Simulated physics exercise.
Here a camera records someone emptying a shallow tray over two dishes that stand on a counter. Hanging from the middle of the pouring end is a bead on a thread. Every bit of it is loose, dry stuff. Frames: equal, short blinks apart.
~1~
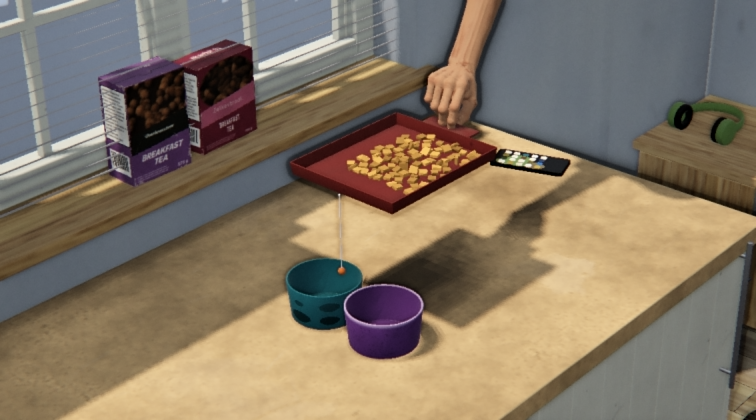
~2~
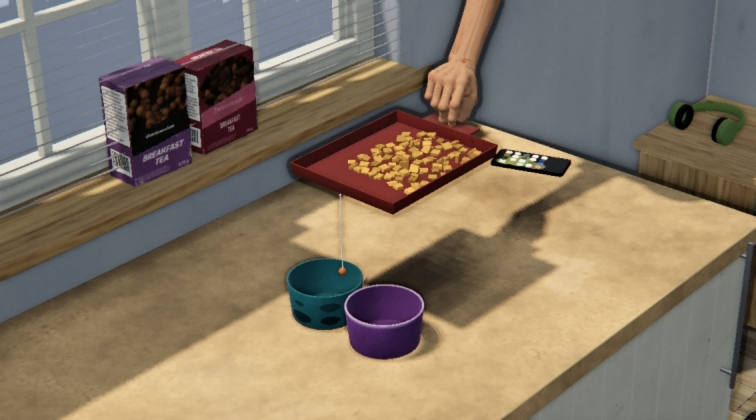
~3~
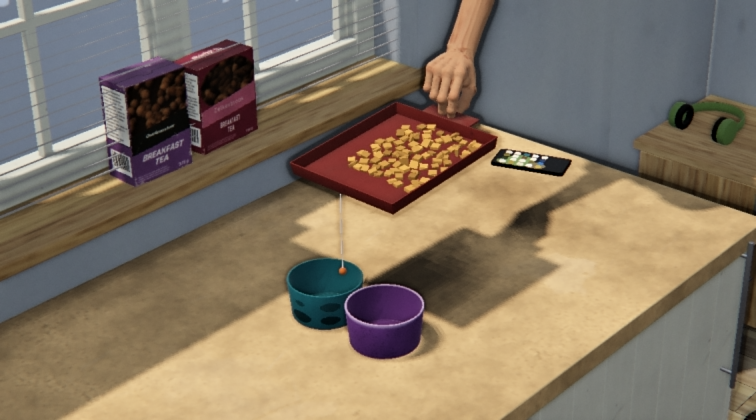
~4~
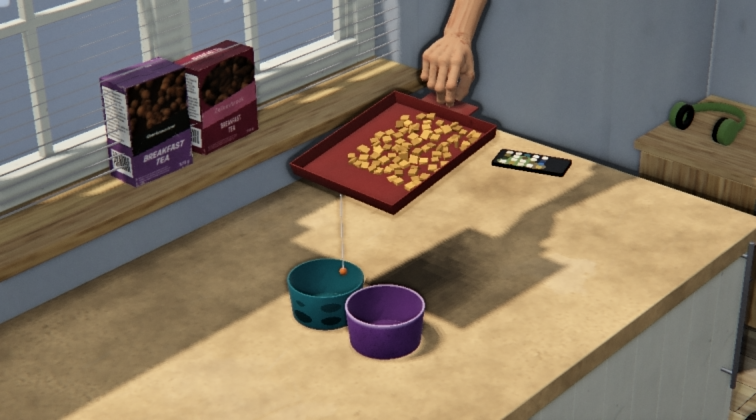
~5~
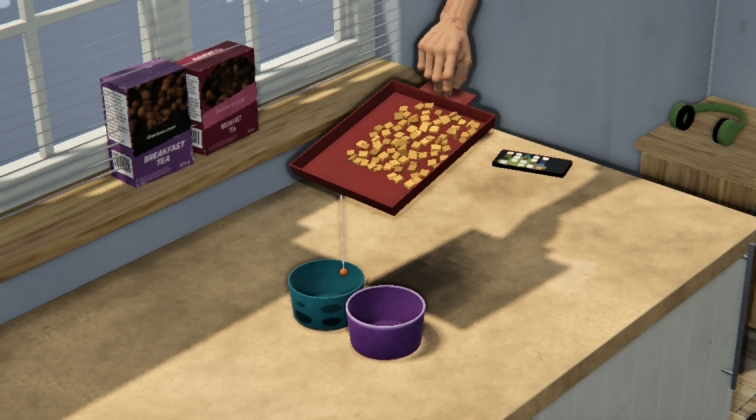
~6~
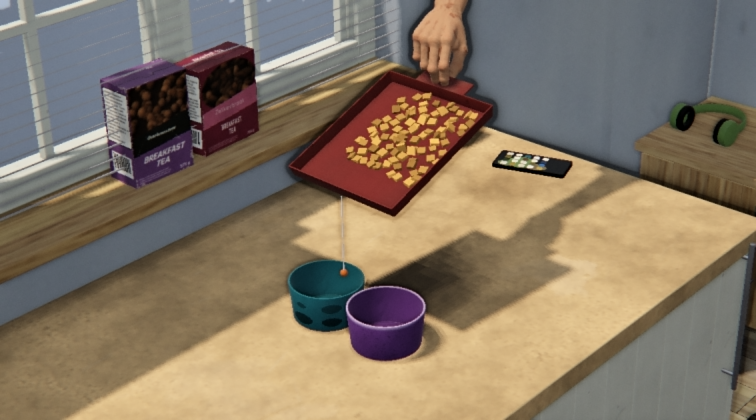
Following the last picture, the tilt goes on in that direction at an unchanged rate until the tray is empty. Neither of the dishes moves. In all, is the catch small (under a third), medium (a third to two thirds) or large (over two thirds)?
Medium.
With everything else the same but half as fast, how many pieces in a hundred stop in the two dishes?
About 60 %.
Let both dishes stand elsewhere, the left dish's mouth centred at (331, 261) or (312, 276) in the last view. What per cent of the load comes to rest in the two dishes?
It comes to roughly 0 per cent in one try and roughly 70 per cent in the next.
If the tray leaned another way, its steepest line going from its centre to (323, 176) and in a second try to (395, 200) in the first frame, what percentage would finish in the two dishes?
Somewhere close to 40 % the first time, 80 % the second.
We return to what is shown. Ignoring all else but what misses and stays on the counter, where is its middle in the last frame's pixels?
At about (320, 353).
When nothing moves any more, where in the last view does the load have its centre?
I'd place the middle at about (345, 338).
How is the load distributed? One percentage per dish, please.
Left dish about 20 per cent, right dish about 30 per cent.
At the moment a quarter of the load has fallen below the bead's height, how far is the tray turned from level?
That would be about 115 degrees from level.
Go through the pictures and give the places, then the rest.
The first picture shows corners of the pouring end at (293, 162) and (392, 202), level; middle of the load at (417, 165), cereal squares; left dish at (298, 307); right dish at (358, 336); bead on its thread at (342, 271).
The second picture shows corners of the pouring end at (293, 162) and (393, 202), level; middle of the load at (418, 163).
The third picture shows corners of the pouring end at (293, 162) and (392, 202), tipped barely, level across its low end; middle of the load at (418, 158).
The fourth picture shows corners of the pouring end at (293, 163) and (392, 204), tipped a little, level across its low end; middle of the load at (418, 152).
The fifth picture shows corners of the pouring end at (292, 164) and (392, 205), tipped clearly, level across its low end; middle of the load at (417, 146).
The sixth picture shows corners of the pouring end at (292, 165) and (391, 207), tipped clearly, level across its low end; middle of the load at (415, 140); left dish at (301, 309); right dish at (360, 337).
Soon after the last picture, tray tipped steeply; nearly all on the tray; a small part in the air.
A little later, tray tipped past a quarter turn; most on the tray; a small part in the right dish; a stray few in the left dish; a small part outside both; a stray few in the air.
Later still, tray tipped past a quarter turn; about a third in the right dish; about a quarter in the left dish; about half outside both.
At rest, tray tipped past a quarter turn; about a third in the right dish; about a quarter in the left dish; about half outside both.
